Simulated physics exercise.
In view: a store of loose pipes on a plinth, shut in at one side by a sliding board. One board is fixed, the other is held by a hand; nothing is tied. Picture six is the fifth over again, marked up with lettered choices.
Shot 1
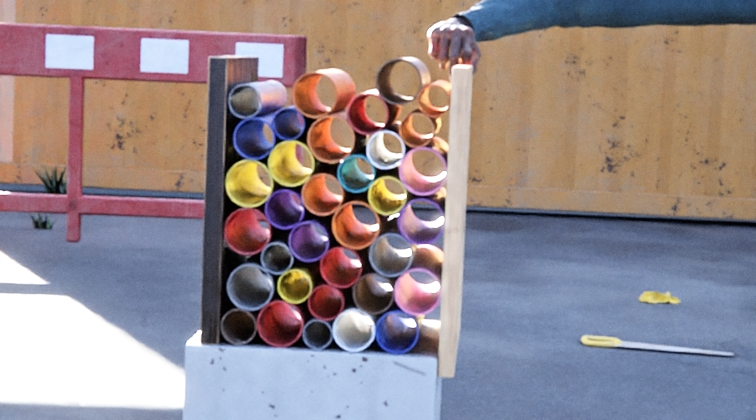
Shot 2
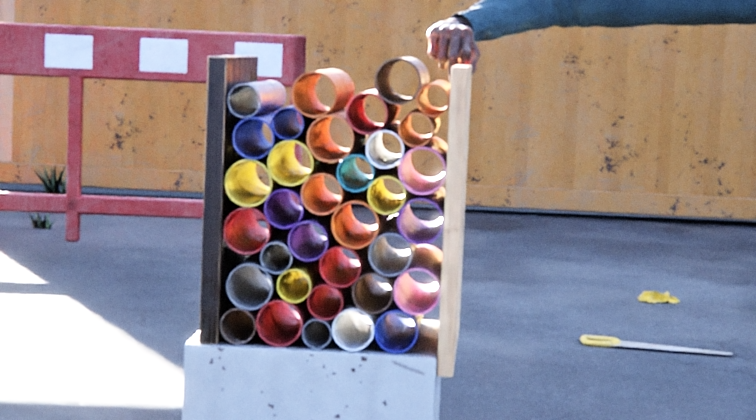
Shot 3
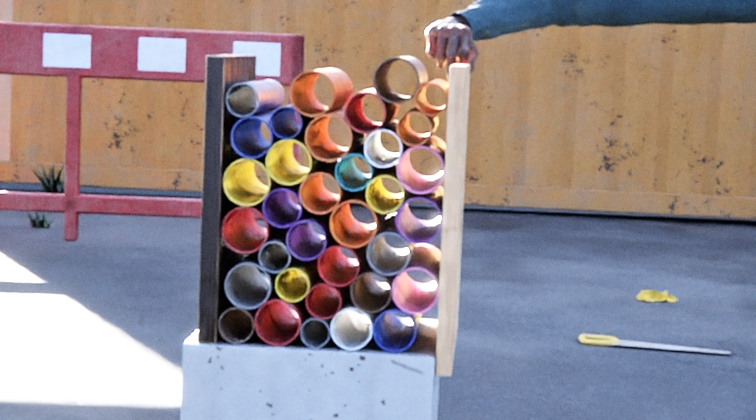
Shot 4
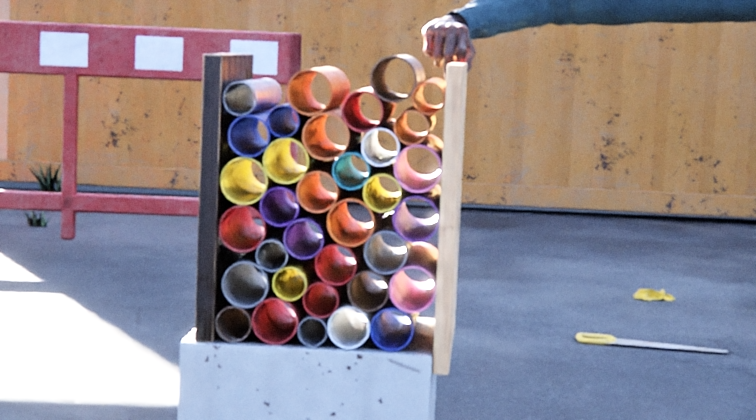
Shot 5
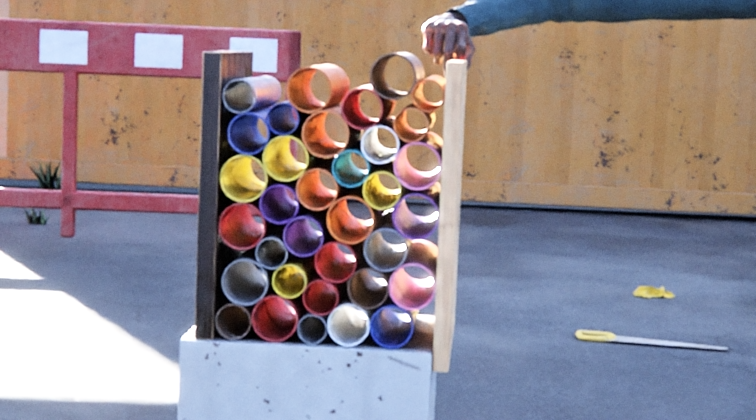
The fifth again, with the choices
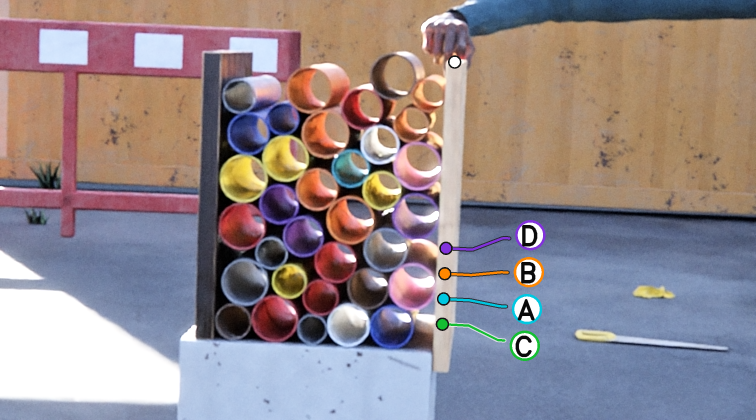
The whole view drifts very slightly left and up, while a hand reaching in from the right stays on top of a pale upright board. Between it and a dark board, colourful tubes sit stacked on a pale plinth, and from start to end none visibly shifts against the others.
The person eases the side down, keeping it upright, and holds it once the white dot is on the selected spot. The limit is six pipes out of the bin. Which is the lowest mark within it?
The last mark within the limit is D.
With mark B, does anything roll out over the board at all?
At B: Yes.
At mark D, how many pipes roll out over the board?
At D the number is six.
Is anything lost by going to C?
Yes, at C.
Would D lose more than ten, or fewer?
Fewer than ten.
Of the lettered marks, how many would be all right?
One of them.
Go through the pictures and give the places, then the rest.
Side board (456, 210); a brown pipe (239, 327); a red pipe (326, 303), in the first frame.
A red pipe (325, 302); a red pipe (340, 267), in the second frame.
A purple pipe (419, 220); a turquoise pipe (354, 173), in the third frame.
An orange pipe (326, 136); an orange pipe (309, 92), in the fourth frame.
Side board (451, 205); a brown pipe (233, 322); a red pipe (321, 297), in the fifth frame.
On the copy, A at (443, 299); B at (445, 273); C at (442, 324); D at (446, 249); the white dot at (454, 62).
On D. First, top of the board (443, 141).
Then, top of the board (439, 229).
Finally, top of the board (438, 247), six out over the board.
By contrast, A more than six out over the board; B more than six out over the board; C more than six out over the board.
